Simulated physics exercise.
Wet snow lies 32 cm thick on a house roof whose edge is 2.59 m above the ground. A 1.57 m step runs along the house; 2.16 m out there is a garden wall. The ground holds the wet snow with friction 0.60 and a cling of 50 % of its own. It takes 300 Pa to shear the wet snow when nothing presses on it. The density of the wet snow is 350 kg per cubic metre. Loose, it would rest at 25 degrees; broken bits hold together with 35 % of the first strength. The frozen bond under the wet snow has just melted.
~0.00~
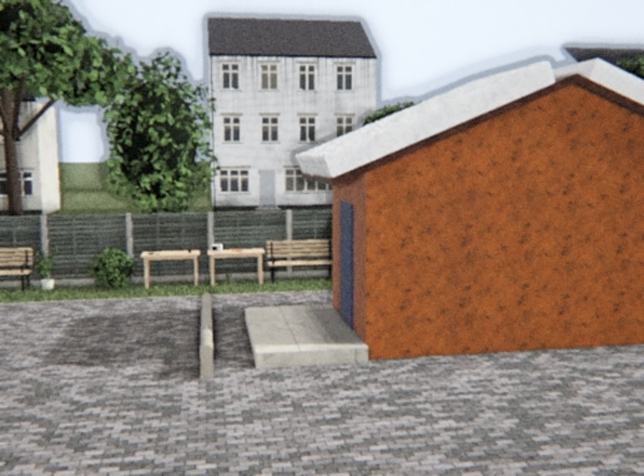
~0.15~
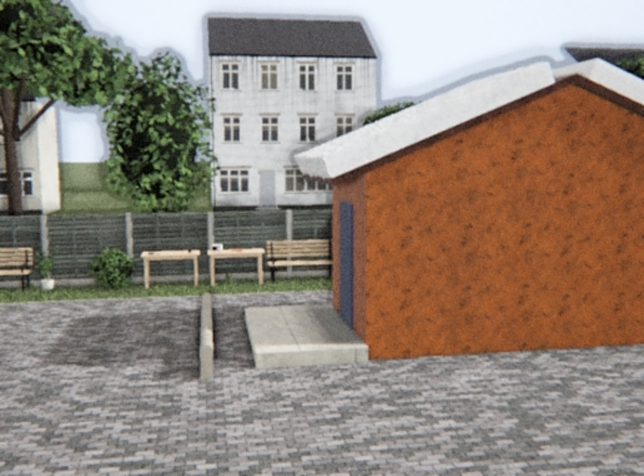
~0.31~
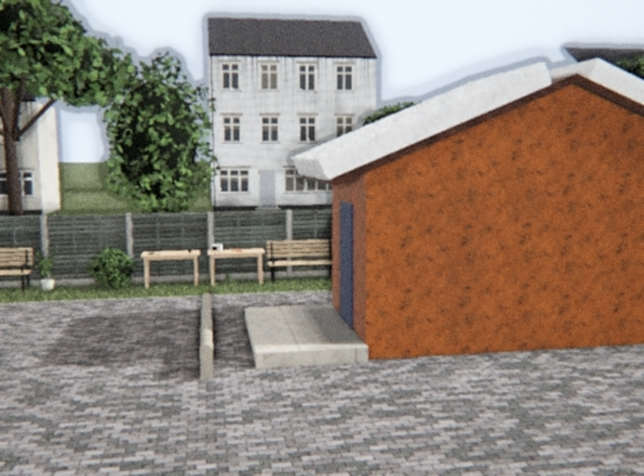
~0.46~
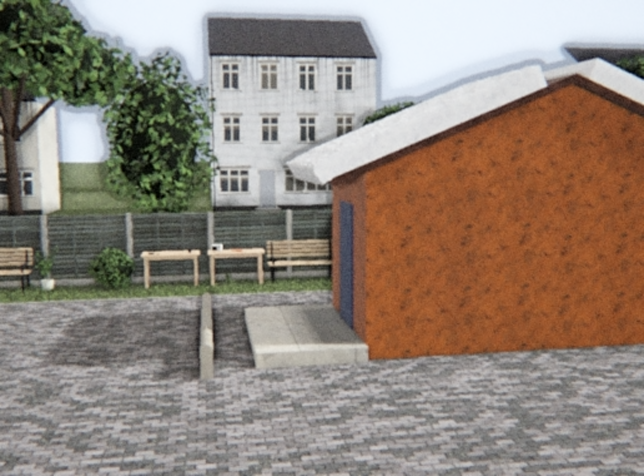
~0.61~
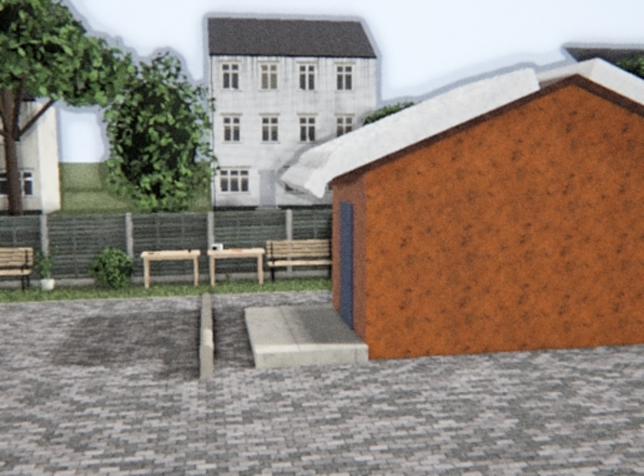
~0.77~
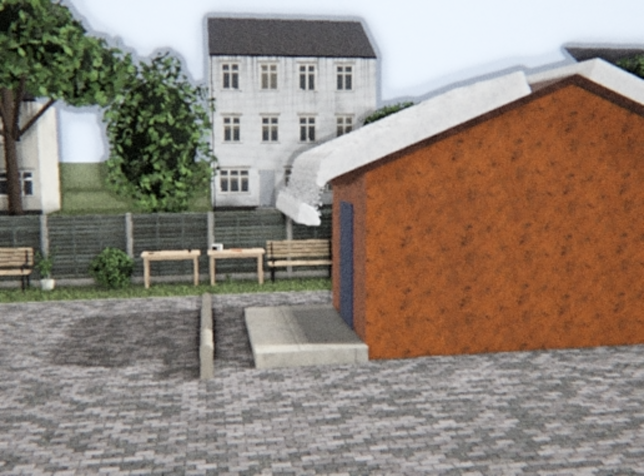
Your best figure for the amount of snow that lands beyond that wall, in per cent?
Close to 37 per cent.
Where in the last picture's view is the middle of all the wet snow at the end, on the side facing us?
At about (198, 354).
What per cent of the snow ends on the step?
Near 25 %.
By 1.17 s, 84 % is still on the roof and 0 % is past the low wall.
By 1.65 s, 60 % is still on the roof and 0 % is past the low wall.
By 2.12 s, 28 % is still on the roof and 2 % is past the low wall.
By 2.60 s, none is still on the roof and 23 % is past the low wall.
By 3.70 s, at the end, none is still on the roof and 37 % is past the low wall.
